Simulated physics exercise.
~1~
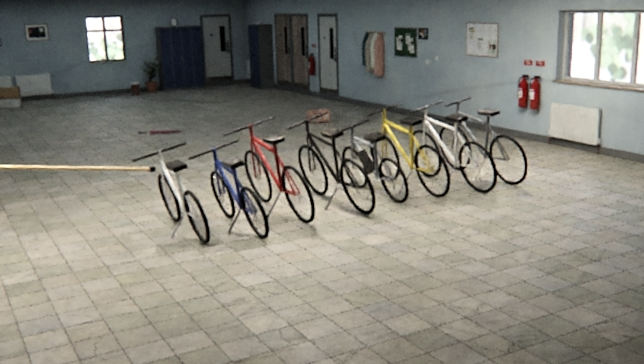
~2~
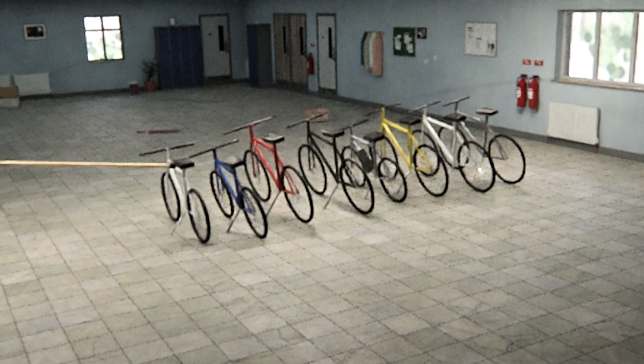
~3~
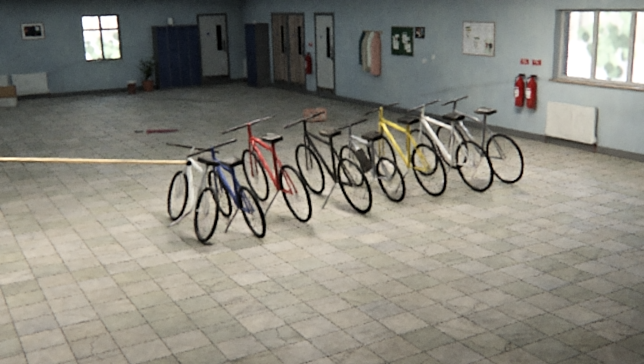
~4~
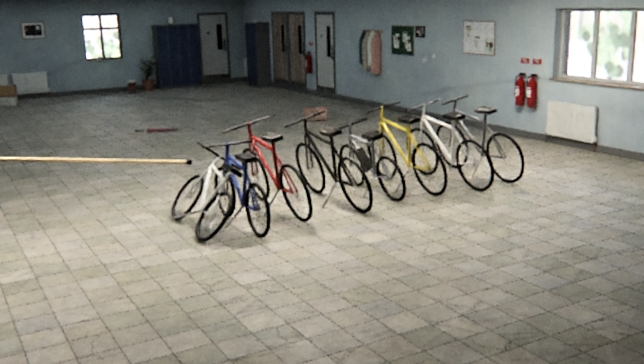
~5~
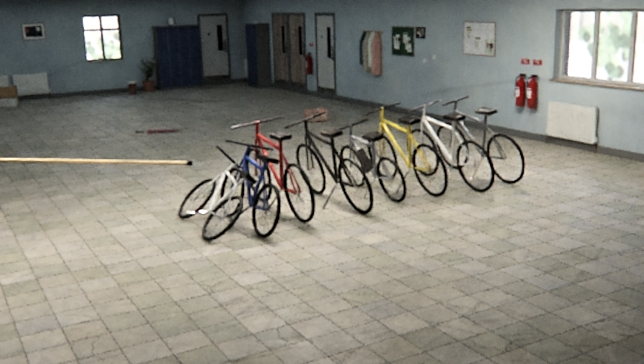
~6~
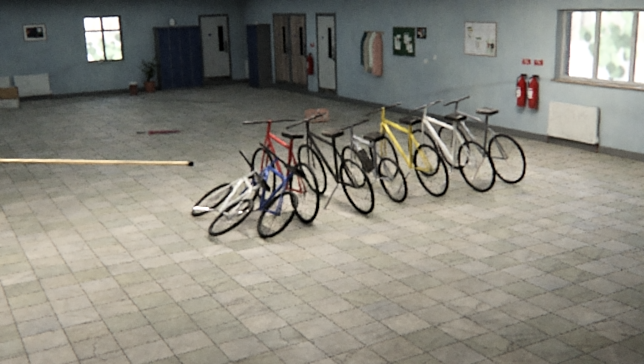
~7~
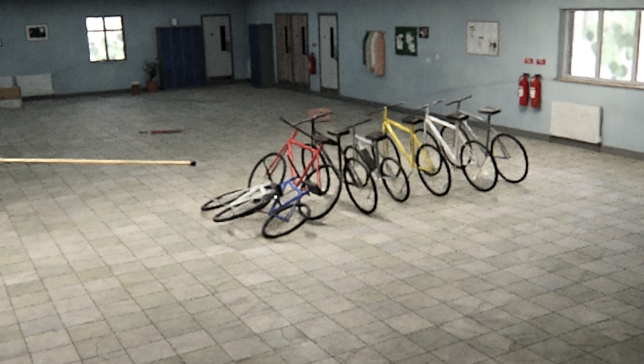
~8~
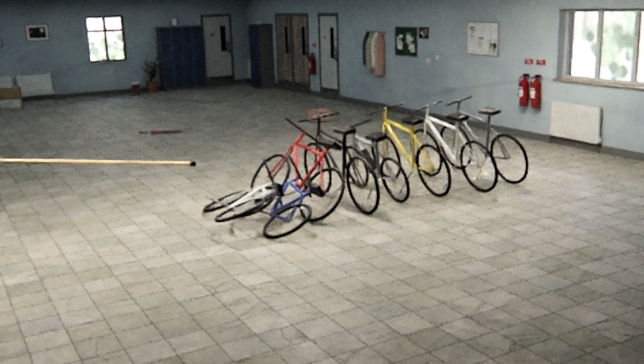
Row of eight parked bicycles in a tiled hall, a pole tipping the nearest white one, blue falling, red left leaning, others standing.
